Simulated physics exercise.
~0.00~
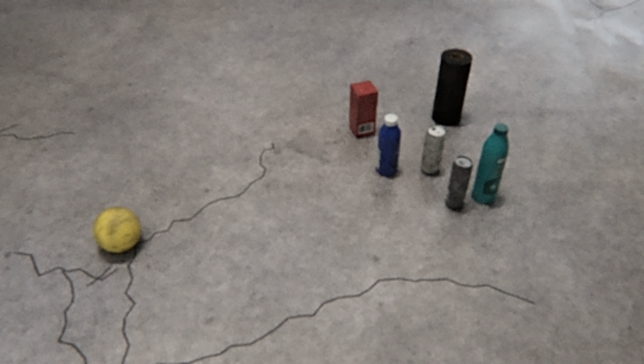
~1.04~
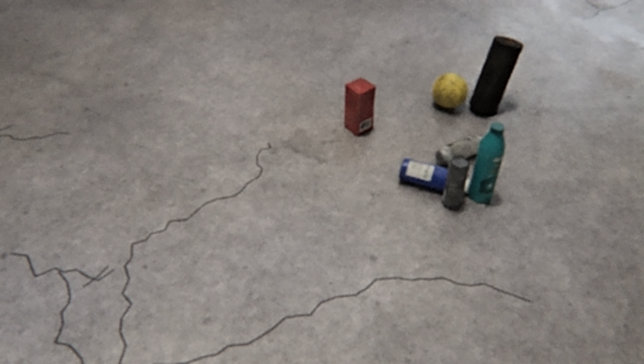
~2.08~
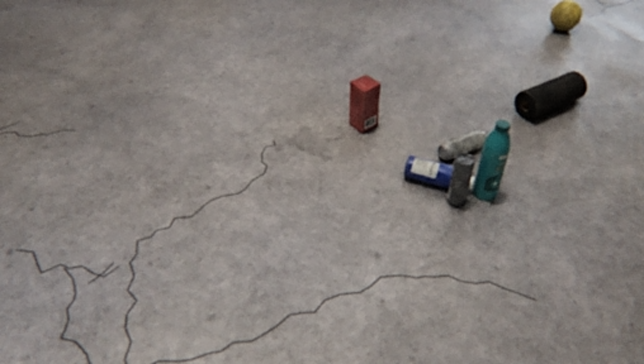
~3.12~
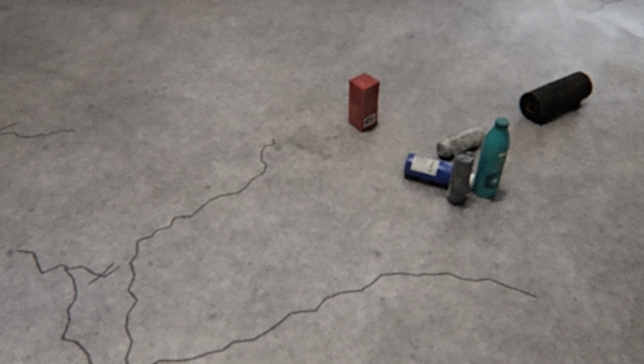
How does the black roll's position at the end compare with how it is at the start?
At the start the black roll stands upright behind the other things, and at the end it lies on its side on the floor, a little farther to the right.
